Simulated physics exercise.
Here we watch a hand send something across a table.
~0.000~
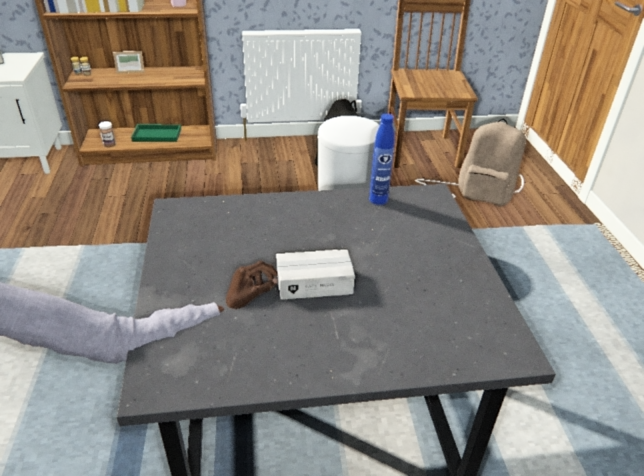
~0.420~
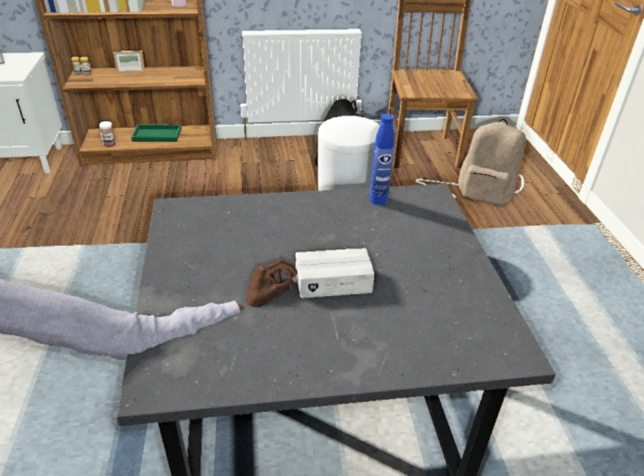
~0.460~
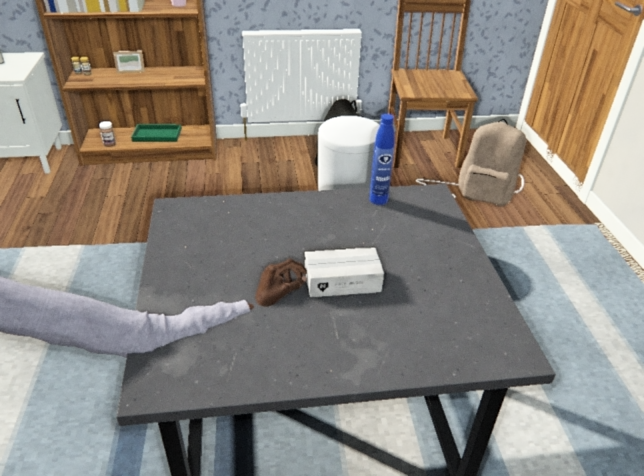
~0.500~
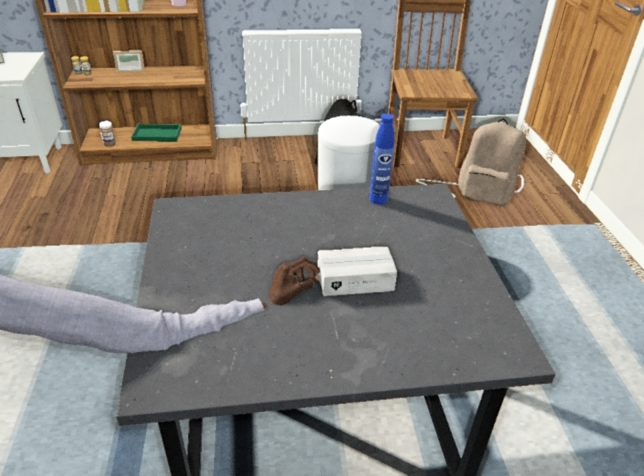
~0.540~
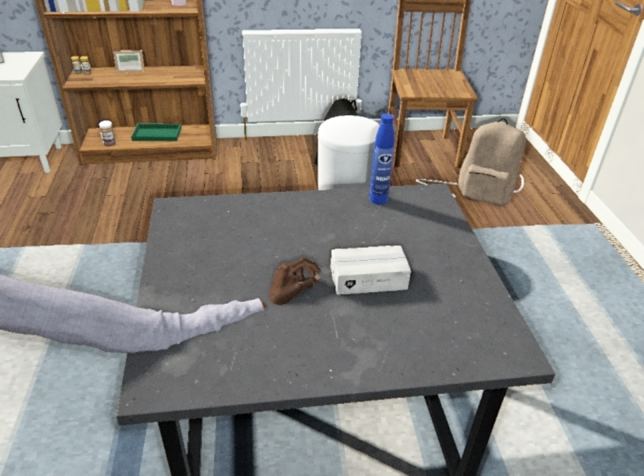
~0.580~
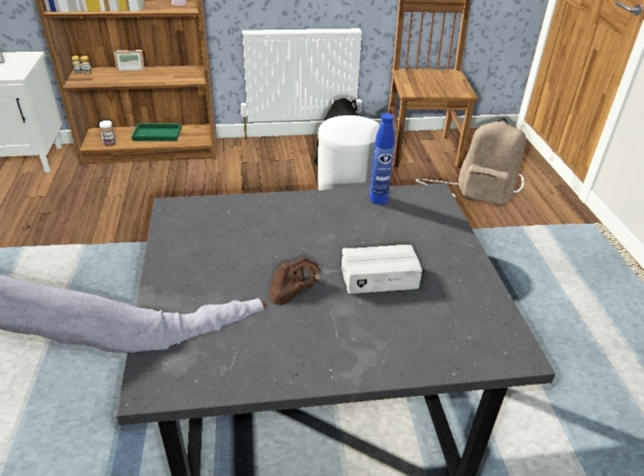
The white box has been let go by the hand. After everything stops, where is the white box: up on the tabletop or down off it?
It is up on the tabletop.
By 0.68 s, white box moved a little near (397, 268).
By 1.18 s, white box moved about its own width near (400, 267).
When it is over (1.6 s), moved from the start, white box. End places, in pixels of the last picture, white box near (400, 267).
